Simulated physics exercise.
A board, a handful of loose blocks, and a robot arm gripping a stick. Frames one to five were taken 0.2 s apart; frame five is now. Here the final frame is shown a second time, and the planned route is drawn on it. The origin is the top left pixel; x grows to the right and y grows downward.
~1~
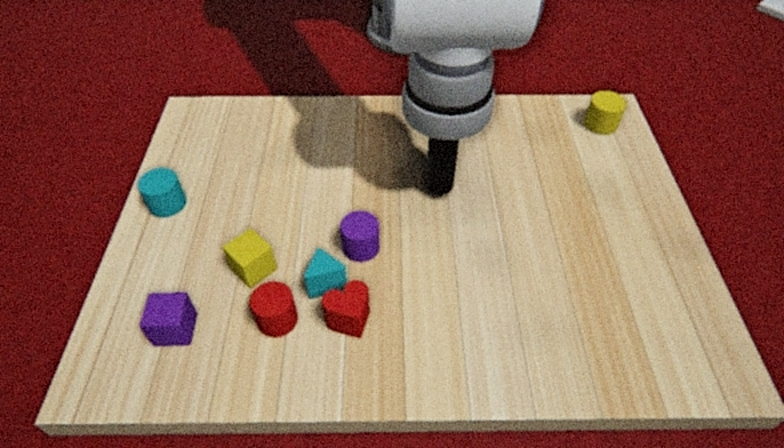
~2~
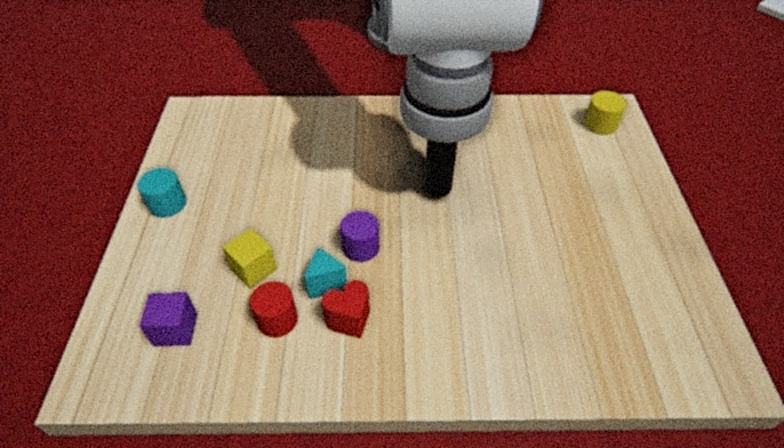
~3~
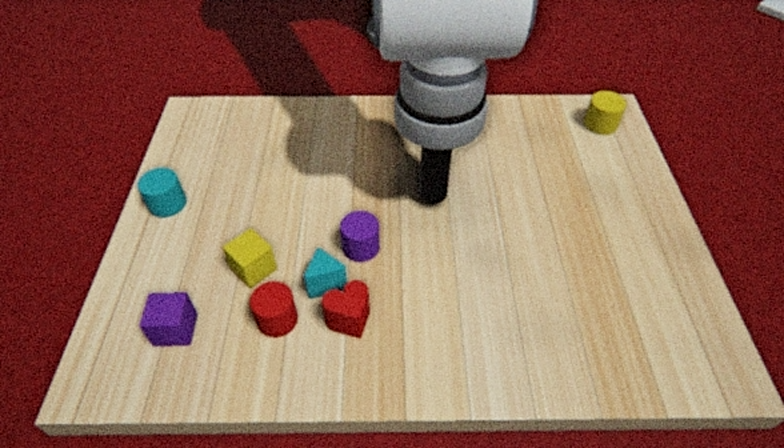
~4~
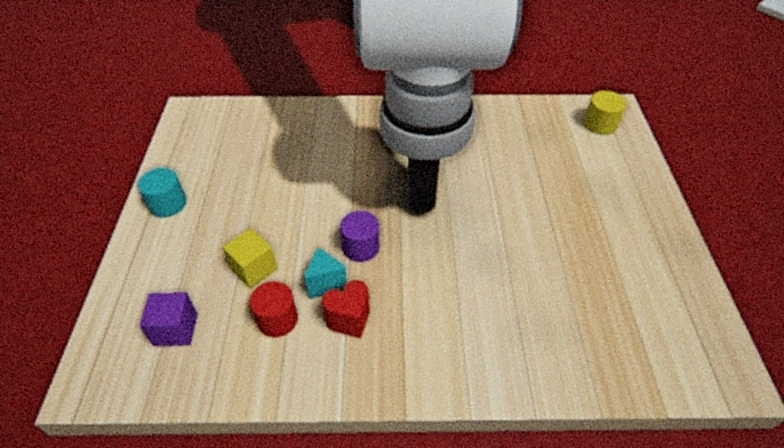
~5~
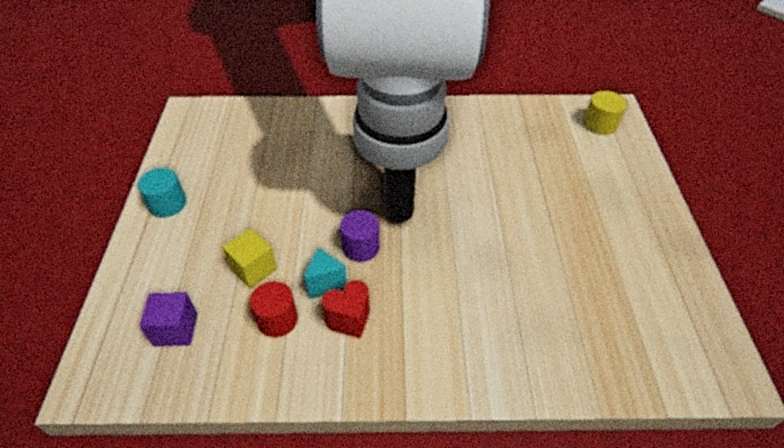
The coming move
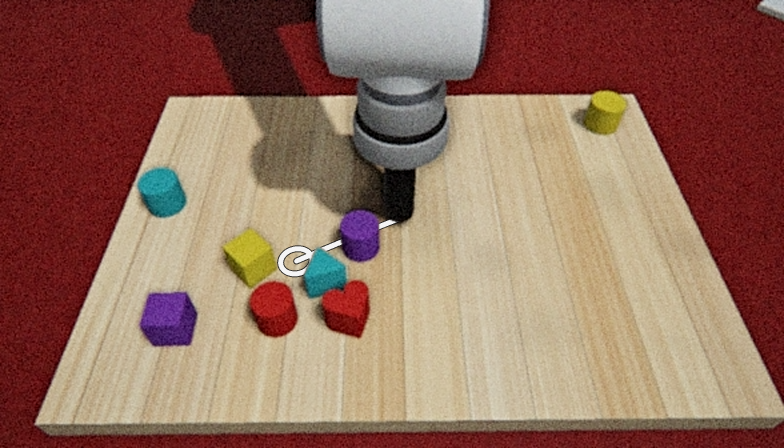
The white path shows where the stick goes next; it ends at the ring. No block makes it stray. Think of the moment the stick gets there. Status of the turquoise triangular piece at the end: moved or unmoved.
It gets moved.
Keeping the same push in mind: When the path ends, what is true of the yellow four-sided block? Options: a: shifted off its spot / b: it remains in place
b
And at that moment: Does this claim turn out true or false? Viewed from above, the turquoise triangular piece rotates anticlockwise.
That claim is true.
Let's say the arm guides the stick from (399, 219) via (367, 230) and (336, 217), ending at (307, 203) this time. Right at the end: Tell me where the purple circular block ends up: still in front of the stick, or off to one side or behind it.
It is no longer ahead.
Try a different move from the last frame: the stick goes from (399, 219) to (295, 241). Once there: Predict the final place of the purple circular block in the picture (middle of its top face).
If I read the scene right, the answer is (344, 235).
The line goes straight from (399, 219) to (296, 261).
On the path given first. One third of the way, stick (365, 226); purple circular block (348, 234).
Two thirds of the way, stick (331, 240); turquoise triangular piece (316, 280), turned 15° anticlockwise; purple circular block (326, 252).
At the end, stick (295, 255); yellow four-sided block unmoved; turquoise triangular piece (313, 293), turned 45° anticlockwise; purple circular block (304, 265).
